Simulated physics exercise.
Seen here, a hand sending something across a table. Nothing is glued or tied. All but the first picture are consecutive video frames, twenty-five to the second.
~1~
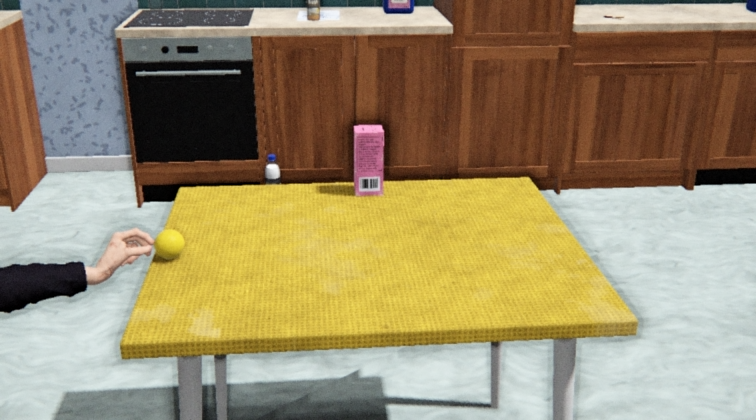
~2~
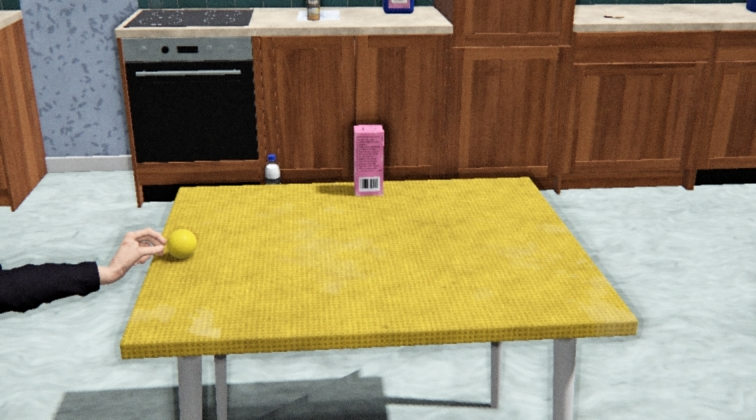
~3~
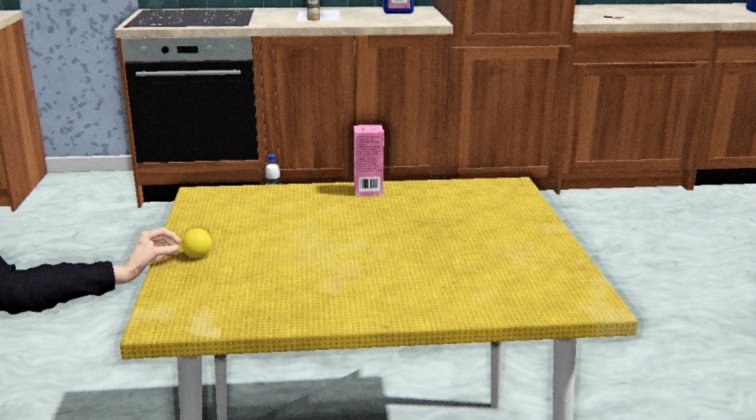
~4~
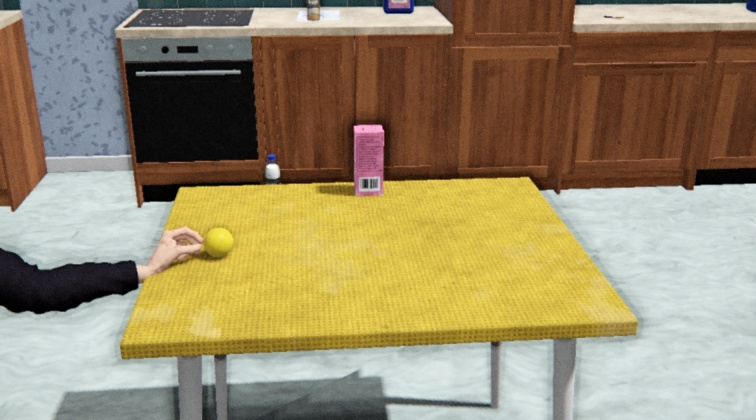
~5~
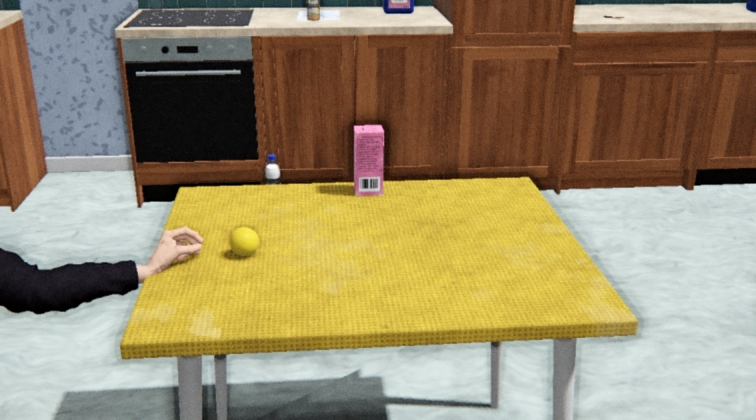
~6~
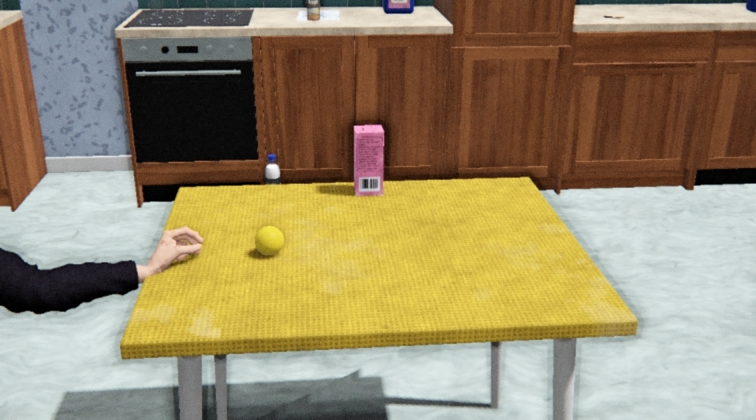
A yellow lemon sits at the fingertips of a hand in a dark sleeve at the left side of a yellow table, seen from slightly above in a kitchen with wooden cabinets and a black oven. A pink carton stands at the table's back edge, with a small white, blue-capped bottle to its left. The hand pushes the lemon rightward, then stays still as the lemon moves on alone, the camera steady.
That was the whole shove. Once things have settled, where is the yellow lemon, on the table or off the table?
The yellow lemon drops to the floor.
Then, 0.30 s later than the last frame, yellow lemon moved well along near (447, 235).
Then, 0.60 s later than the last frame, yellow lemon now off the table.
Then, 0.90 s later than the last frame, things are still on the move.
When it is over, off the table, yellow lemon.
